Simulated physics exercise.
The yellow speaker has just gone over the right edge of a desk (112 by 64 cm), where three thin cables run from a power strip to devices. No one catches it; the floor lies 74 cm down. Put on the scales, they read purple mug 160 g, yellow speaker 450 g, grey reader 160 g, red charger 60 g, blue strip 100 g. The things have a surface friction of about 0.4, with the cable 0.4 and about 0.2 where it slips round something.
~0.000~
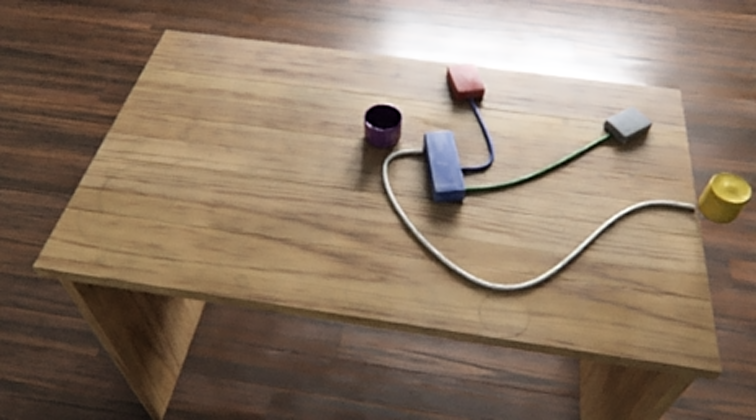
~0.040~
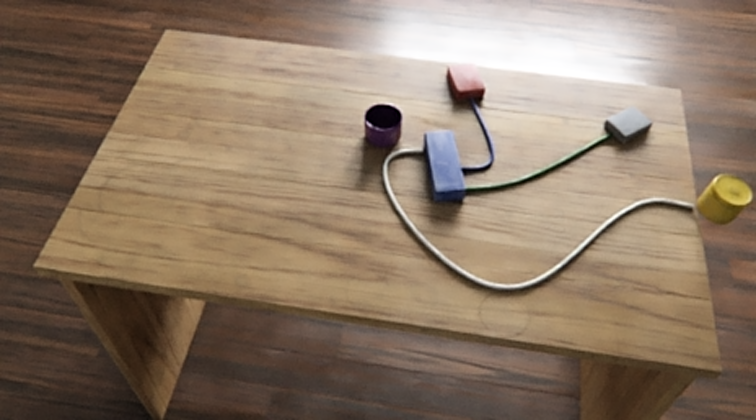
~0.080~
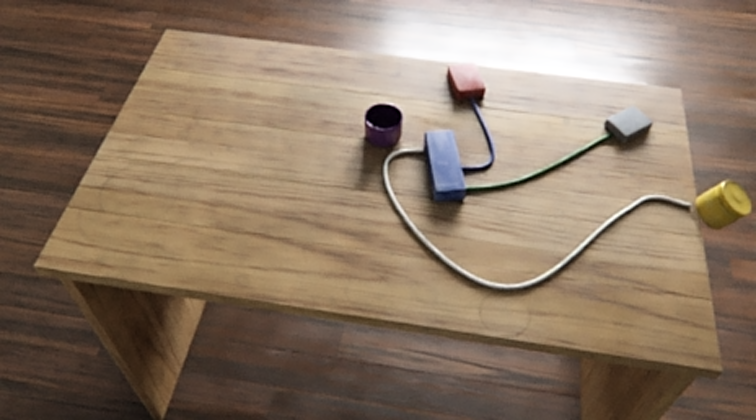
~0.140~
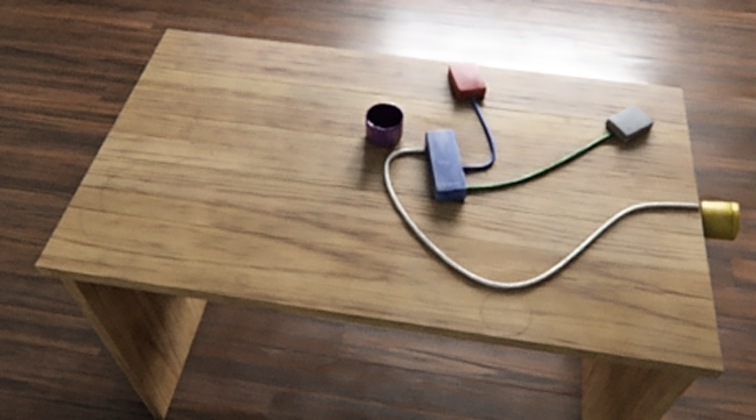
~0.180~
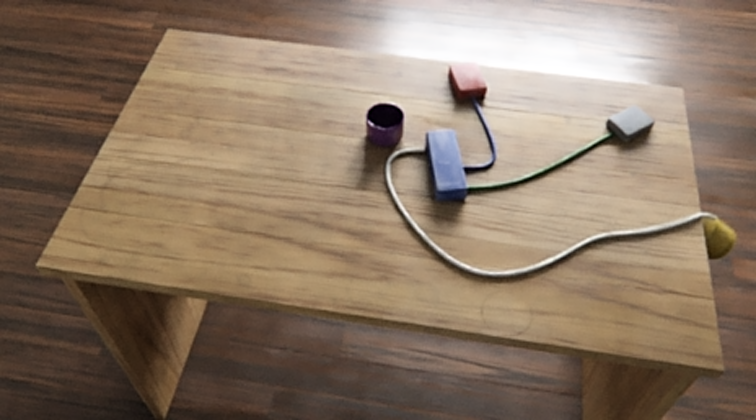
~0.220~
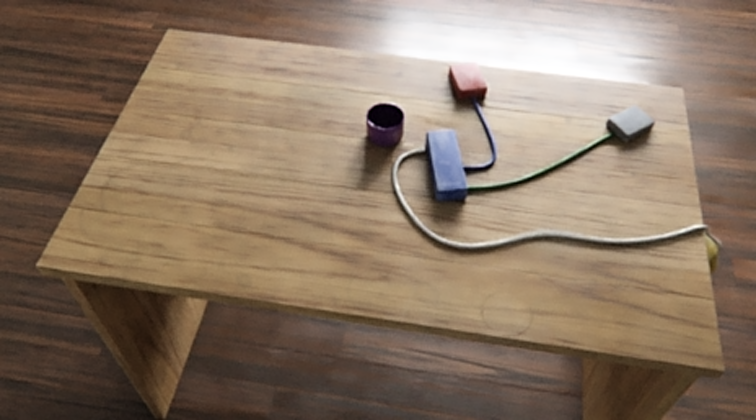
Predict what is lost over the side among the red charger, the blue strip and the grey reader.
One by one: The red charger stays up, the blue strip stays up, the grey reader stays up.
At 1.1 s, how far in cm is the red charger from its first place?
About 28 cm.
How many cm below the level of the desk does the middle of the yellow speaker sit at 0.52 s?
Some 70 cm.
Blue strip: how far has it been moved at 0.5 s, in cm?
28 cm.
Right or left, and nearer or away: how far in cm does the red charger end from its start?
It ends around 12 cm to the right of its start and around 25 cm closer up.
After 0.5 s, the strip's end of the white cable at (623, 163); blue strip 28 cm off its start, red charger 8 cm off its start, yellow speaker over the edge.
After 0.8 s, the strip's end of the white cable at (671, 153); blue strip 38 cm off its start, red charger 27 cm off its start, grey reader 6 cm off its start.
After 1.1 s, the strip's end of the white cable at (672, 153); blue strip 38 cm off its start at (650, 152), red charger 28 cm off its start at (524, 175), grey reader 6 cm off its start at (652, 109).
After 1.4 s, the strip's end of the white cable at (672, 154); blue strip 38 cm off its start, red charger 28 cm off its start, grey reader 6 cm off its start.
After 2.6 s, the strip's end of the white cable at (672, 154); blue strip 38 cm off its start at (650, 152), red charger 28 cm off its start at (524, 175), grey reader 6 cm off its start at (652, 109), yellow speaker over the edge.
